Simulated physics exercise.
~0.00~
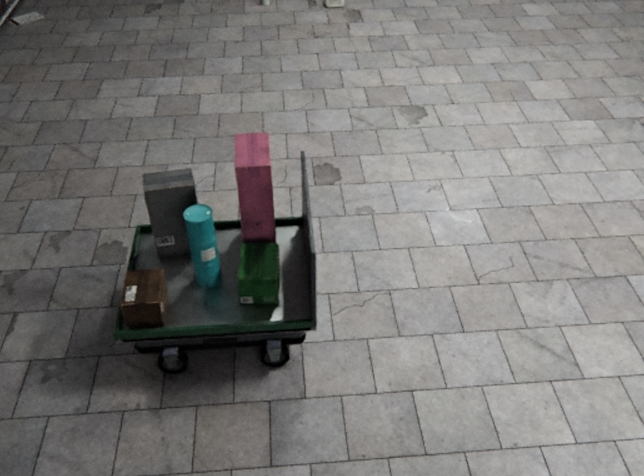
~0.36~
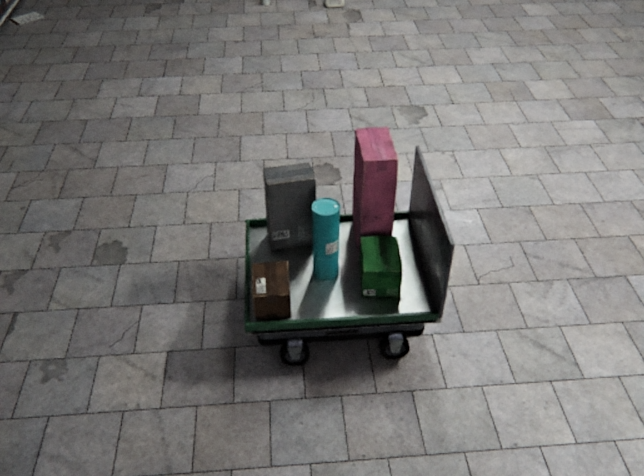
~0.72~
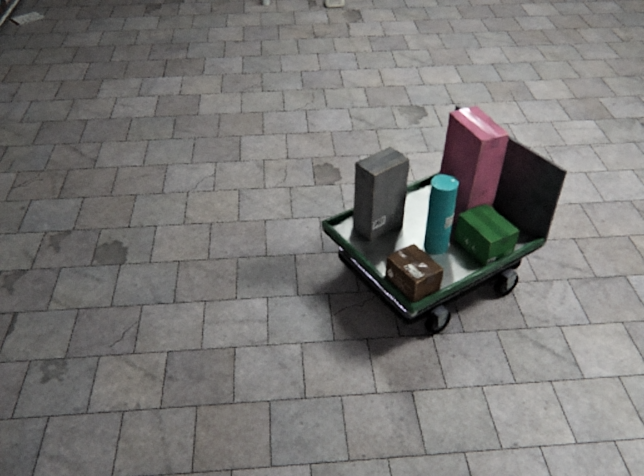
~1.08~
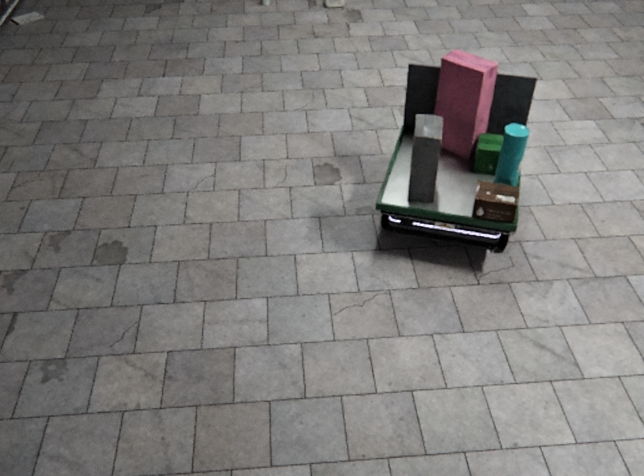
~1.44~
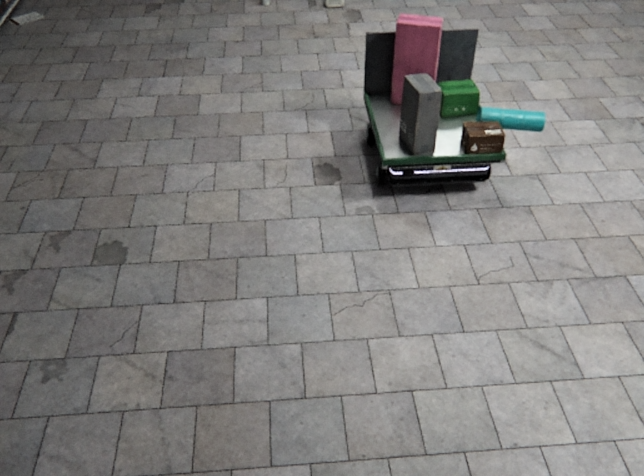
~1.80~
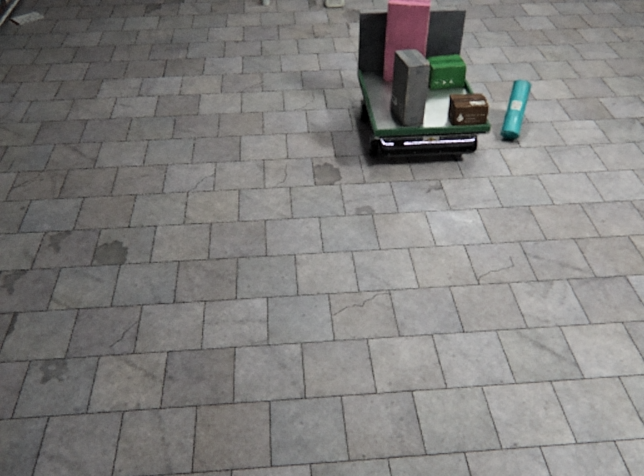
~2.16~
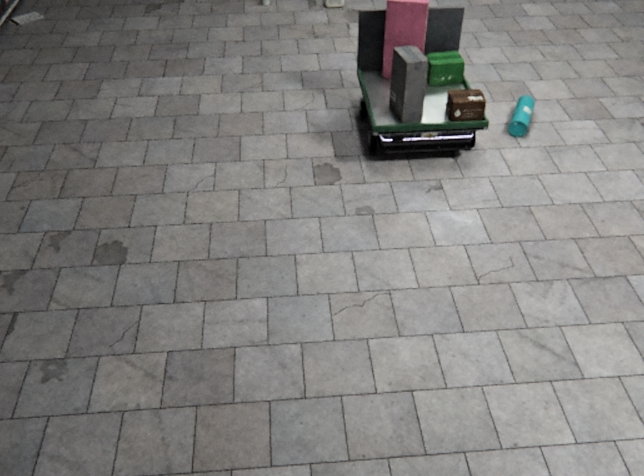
On a grey paved floor, a flat cart carrying four boxes and an upright turquoise canister rolls right, then turns away up the view; the canister tips over the right edge onto the paving and lies beside the stopped cart, the boxes still aboard.
